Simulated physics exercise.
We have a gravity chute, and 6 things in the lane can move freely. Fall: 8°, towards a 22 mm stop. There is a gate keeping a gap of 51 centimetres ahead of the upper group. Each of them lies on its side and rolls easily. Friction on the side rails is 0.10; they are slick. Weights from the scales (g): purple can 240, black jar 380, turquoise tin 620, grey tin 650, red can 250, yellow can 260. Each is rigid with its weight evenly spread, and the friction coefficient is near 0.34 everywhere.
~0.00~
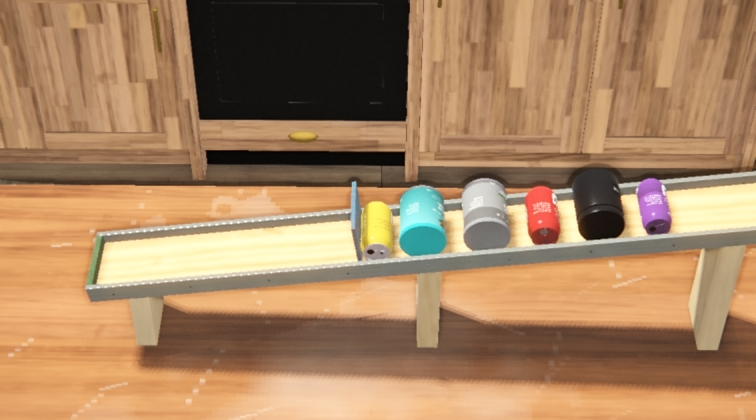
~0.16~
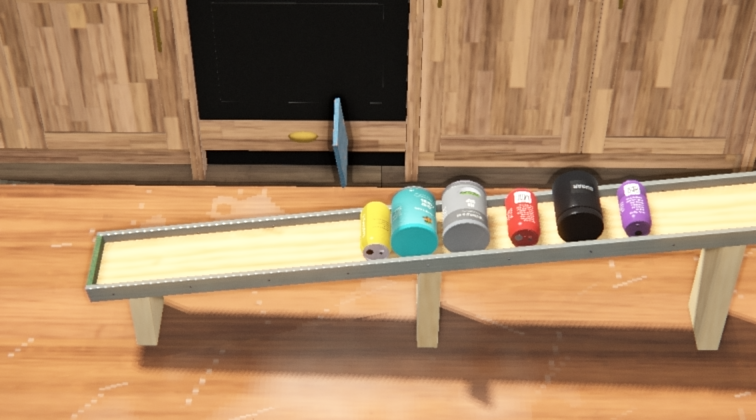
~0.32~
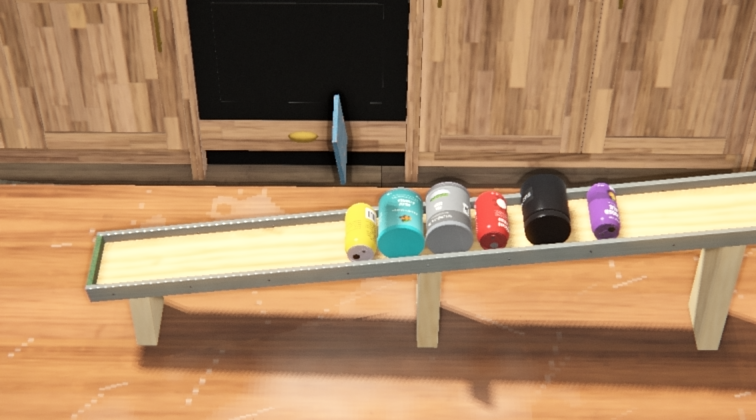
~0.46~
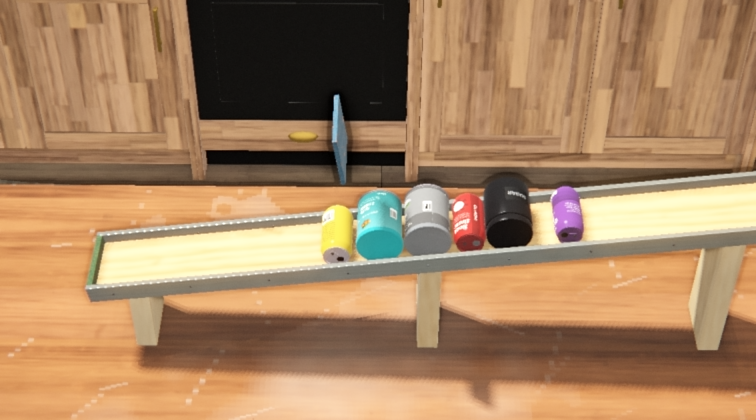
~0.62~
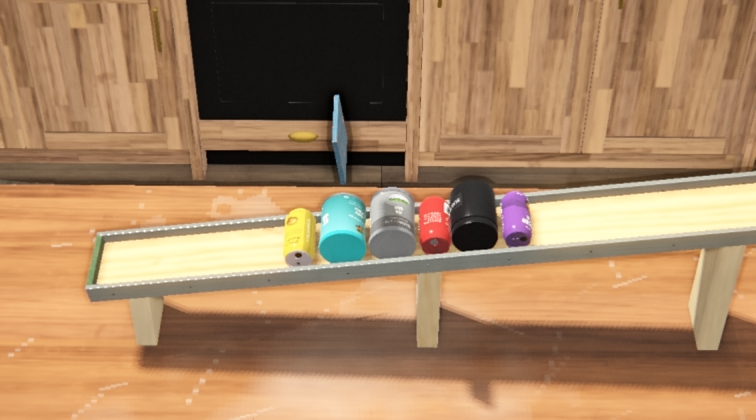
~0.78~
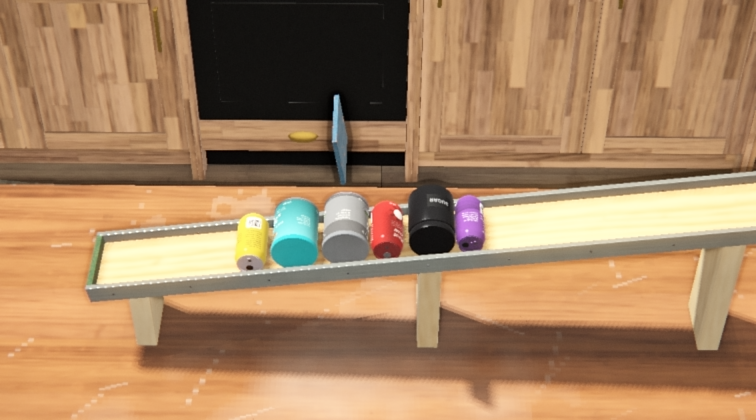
Six colourful cans and jars rolling left down a sloping wooden chute after a blue gate lifts away, yellow can leading.
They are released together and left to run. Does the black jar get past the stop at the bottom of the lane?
No.
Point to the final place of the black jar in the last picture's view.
End position: Roughly (233, 240).
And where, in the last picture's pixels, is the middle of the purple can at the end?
Close to pixel (271, 243) in the final view.
After 0.98 s, leader 13 cm from the stop; black jar near (366, 227).
After 1.08 s, leader 5 cm from the stop; black jar near (327, 231).
After 1.38 s, yellow can now over the stop; black jar near (244, 239).
At rest (2.0 s), over the stop, yellow can; the other 5 in the lane. In the last view, black jar near (233, 240).
